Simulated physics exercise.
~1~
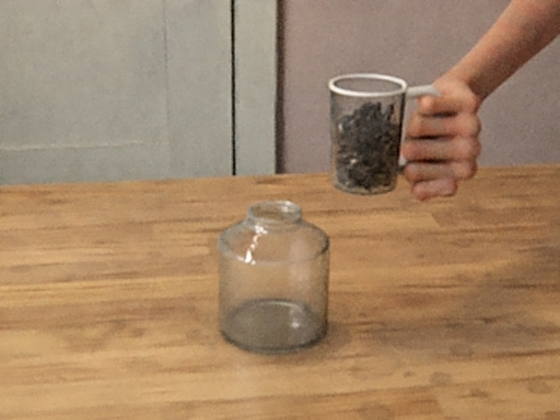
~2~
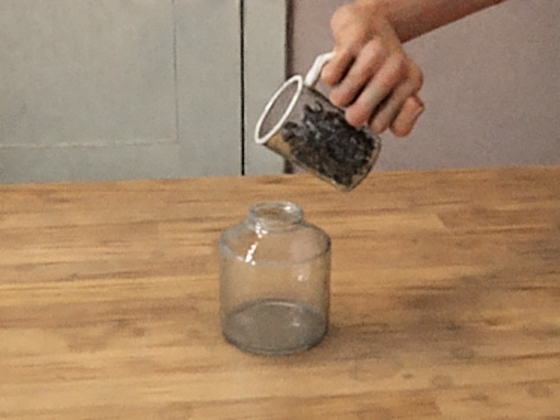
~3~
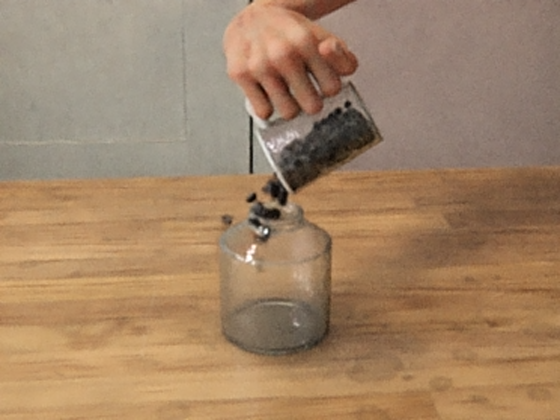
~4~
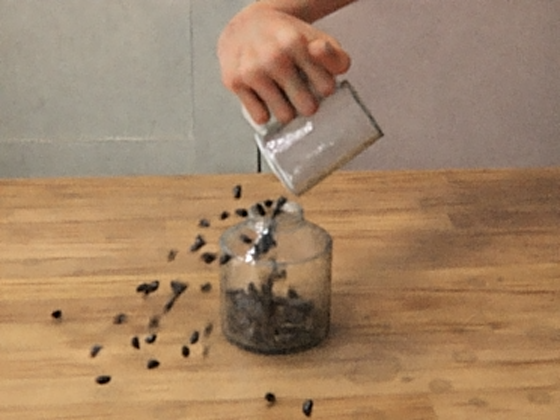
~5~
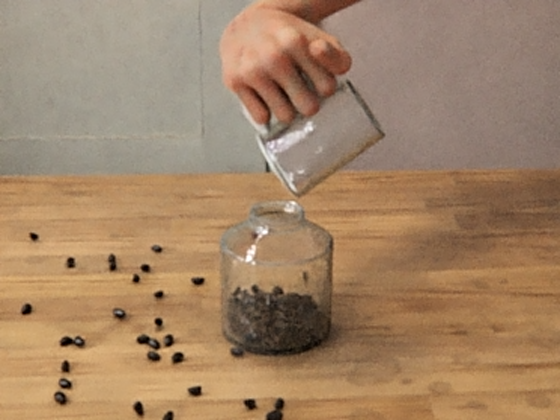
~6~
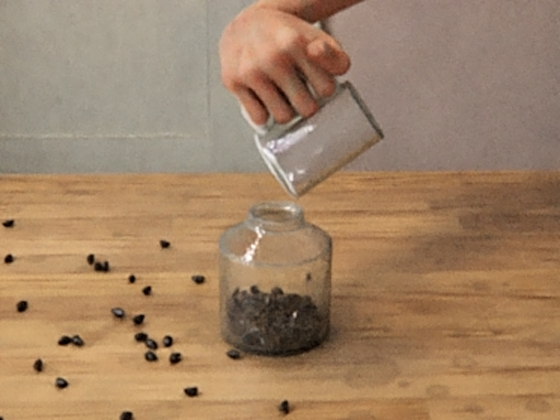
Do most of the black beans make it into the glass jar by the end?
Yes, most of them end up in the jar, though some are spilt across the table and few, if any, are left in the cup.
On a wooden table before a grey and mauve wall, an open glass jar stands empty while a hand at the right holds up a clear, white-rimmed cup of black beans. The hand carries the cup leftward and tips it toward the jar. As the cup turns mouth downward, the first beans tumble out around the jar's narrow neck. A rush follows, with many dropping inside while others bounce and scatter across the tabletop, mainly to the left. At the close, the hand keeps the seemingly emptied cup tilted above a partly filled jar, with stray beans lying about the wood.
